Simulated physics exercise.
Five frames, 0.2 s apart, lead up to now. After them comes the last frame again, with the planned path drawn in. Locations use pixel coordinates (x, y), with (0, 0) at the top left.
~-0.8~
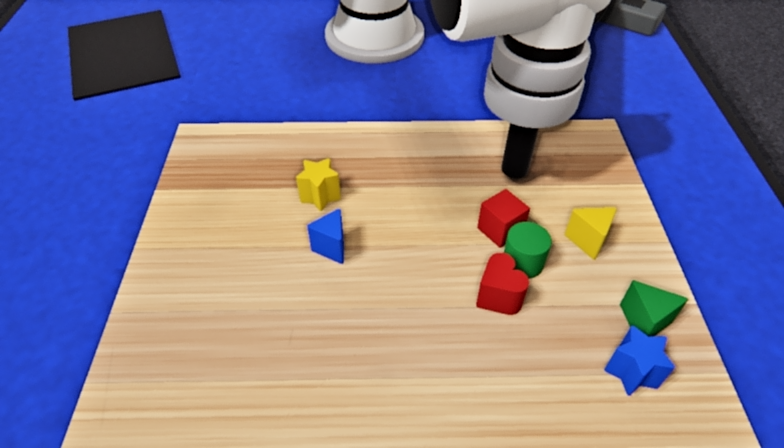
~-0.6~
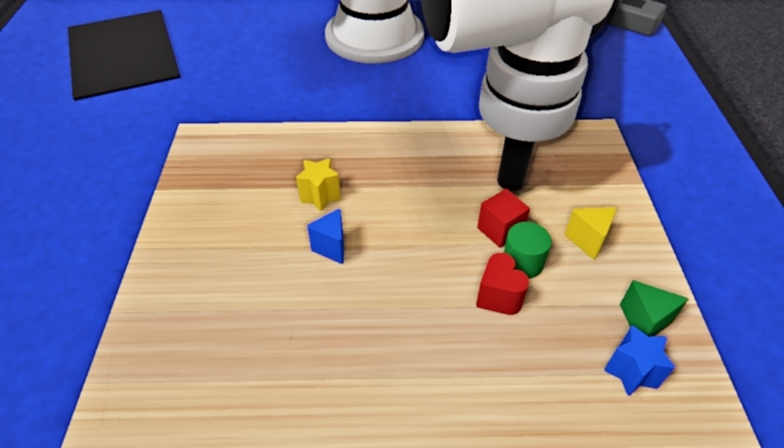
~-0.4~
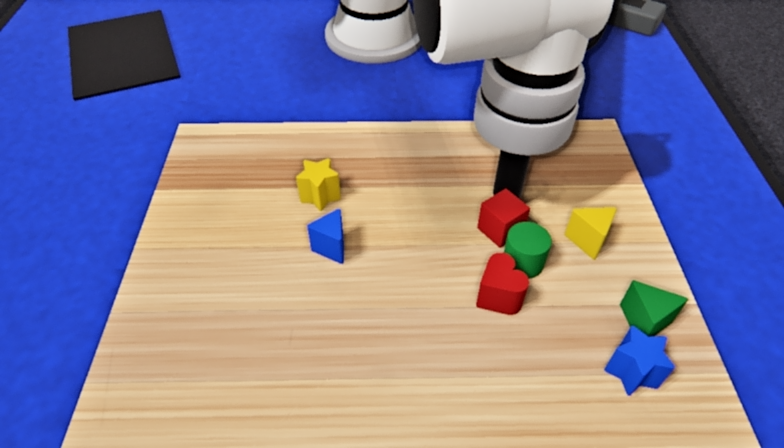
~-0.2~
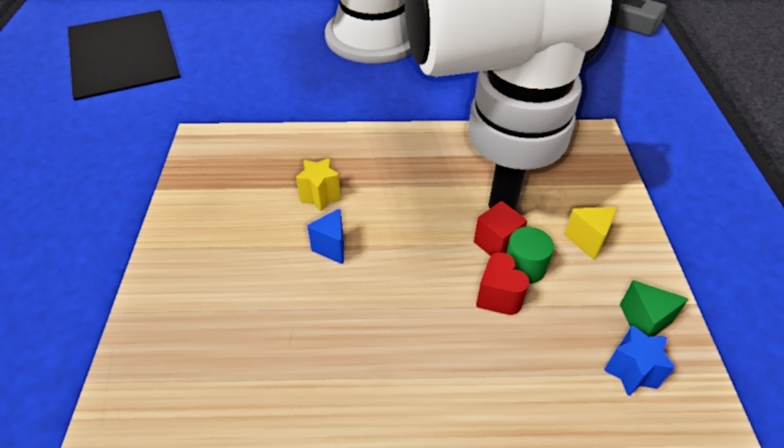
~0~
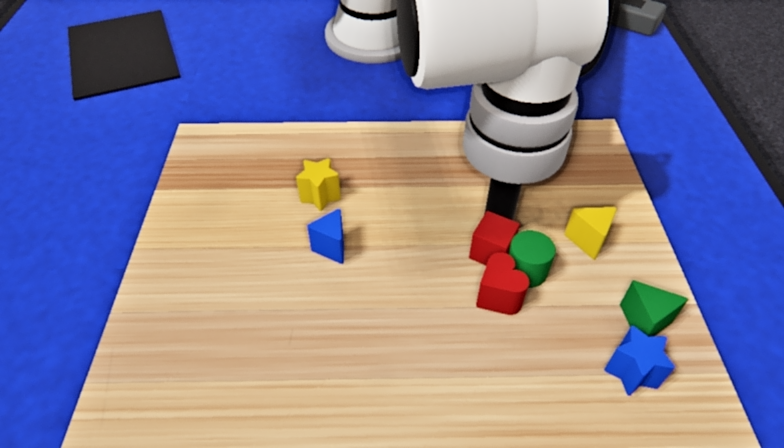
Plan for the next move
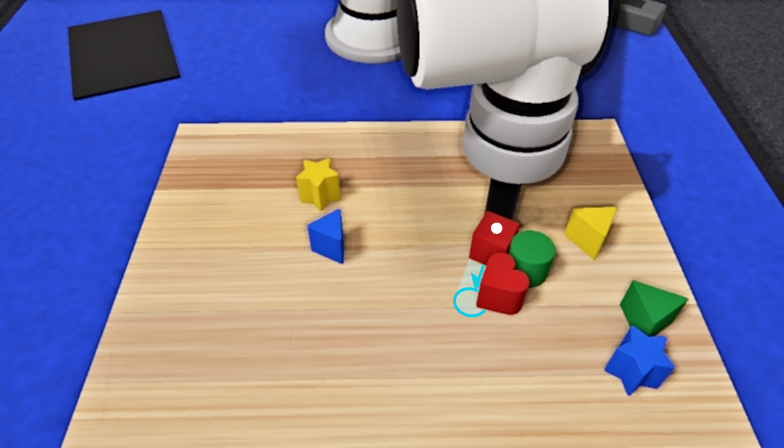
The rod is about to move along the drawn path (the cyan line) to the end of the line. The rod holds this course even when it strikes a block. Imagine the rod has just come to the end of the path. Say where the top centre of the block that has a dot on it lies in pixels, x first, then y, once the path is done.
Near (498, 306).
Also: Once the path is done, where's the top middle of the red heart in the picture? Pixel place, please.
Top centre: (520, 342).
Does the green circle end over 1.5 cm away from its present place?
No, it doesn't check out.
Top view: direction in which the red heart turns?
Twists clockwise.
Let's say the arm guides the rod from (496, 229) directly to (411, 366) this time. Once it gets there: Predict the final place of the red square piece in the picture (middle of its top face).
Its top middle: (495, 281).
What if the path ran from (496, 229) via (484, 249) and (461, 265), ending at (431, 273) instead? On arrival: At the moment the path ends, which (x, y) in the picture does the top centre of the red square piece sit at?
It should be at (490, 263) by then.
The line goes straight from (496, 229) to (471, 302); the dot is on the red square piece.
On the path given first. One third of the way, rod (490, 242); red square piece (493, 253), turned 30° anticlockwise; red heart (506, 291).
Two thirds of the way, rod (481, 268); red square piece (494, 283), turned 55° anticlockwise; red heart (512, 320), turned 20° clockwise.
At the end, rod (472, 293); red square piece (497, 306), turned 75° anticlockwise; red heart (520, 342), turned 25° clockwise; green circle unmoved.
